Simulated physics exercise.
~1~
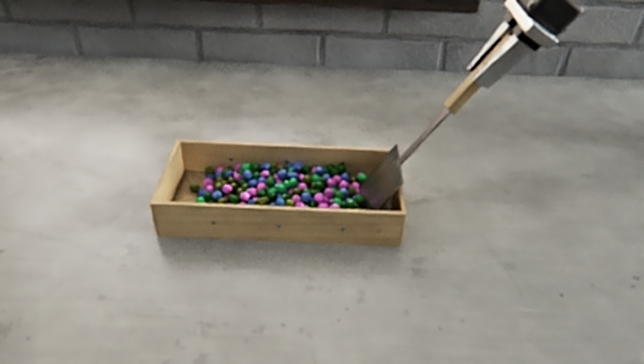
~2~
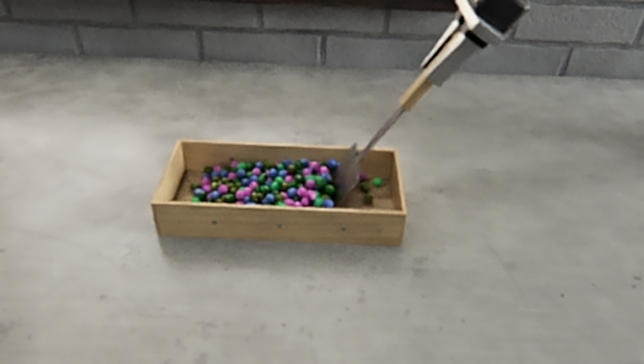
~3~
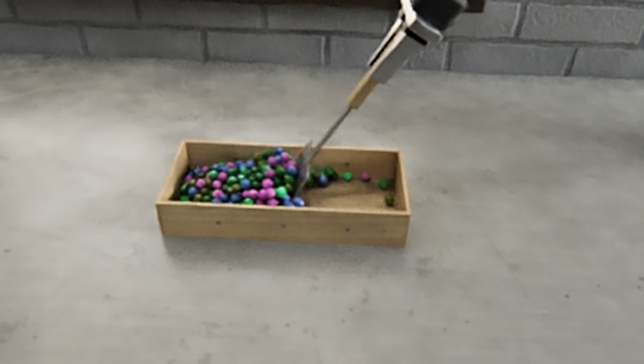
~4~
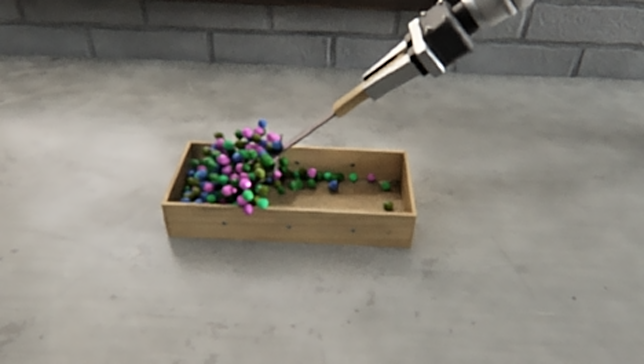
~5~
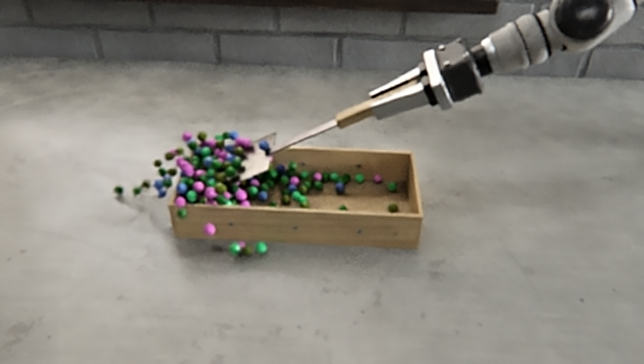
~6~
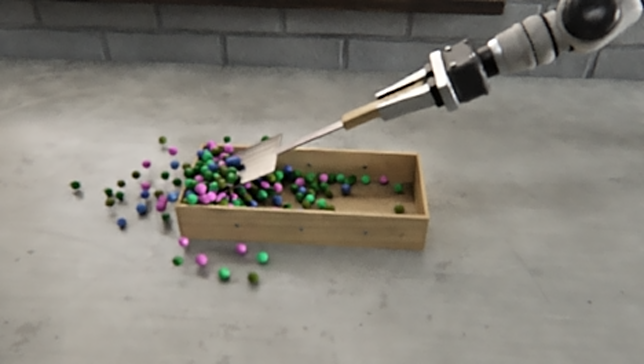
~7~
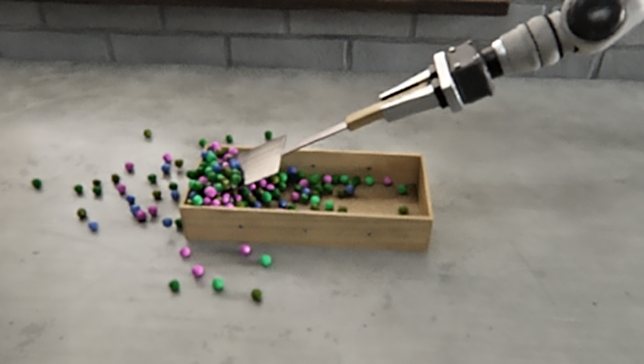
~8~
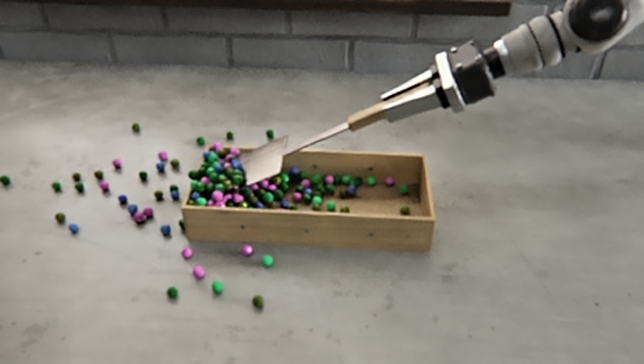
To begin with, a robot gripper holds a spatula at the right end of a shallow wooden trough filled with small round sweets in green, pink, blue and purple. The blade sweeps left through the trough, pushing the sweets into a steepening heap at the left end and leaving only a few behind. Then the spatula tilts flatter and rises, and the heap swells above the rim. Sweets spill over the left end and the near side, rolling outward across the grey table. Finally the spatula stays still over the heap, with most sweets still in the trough and some scattered outside.
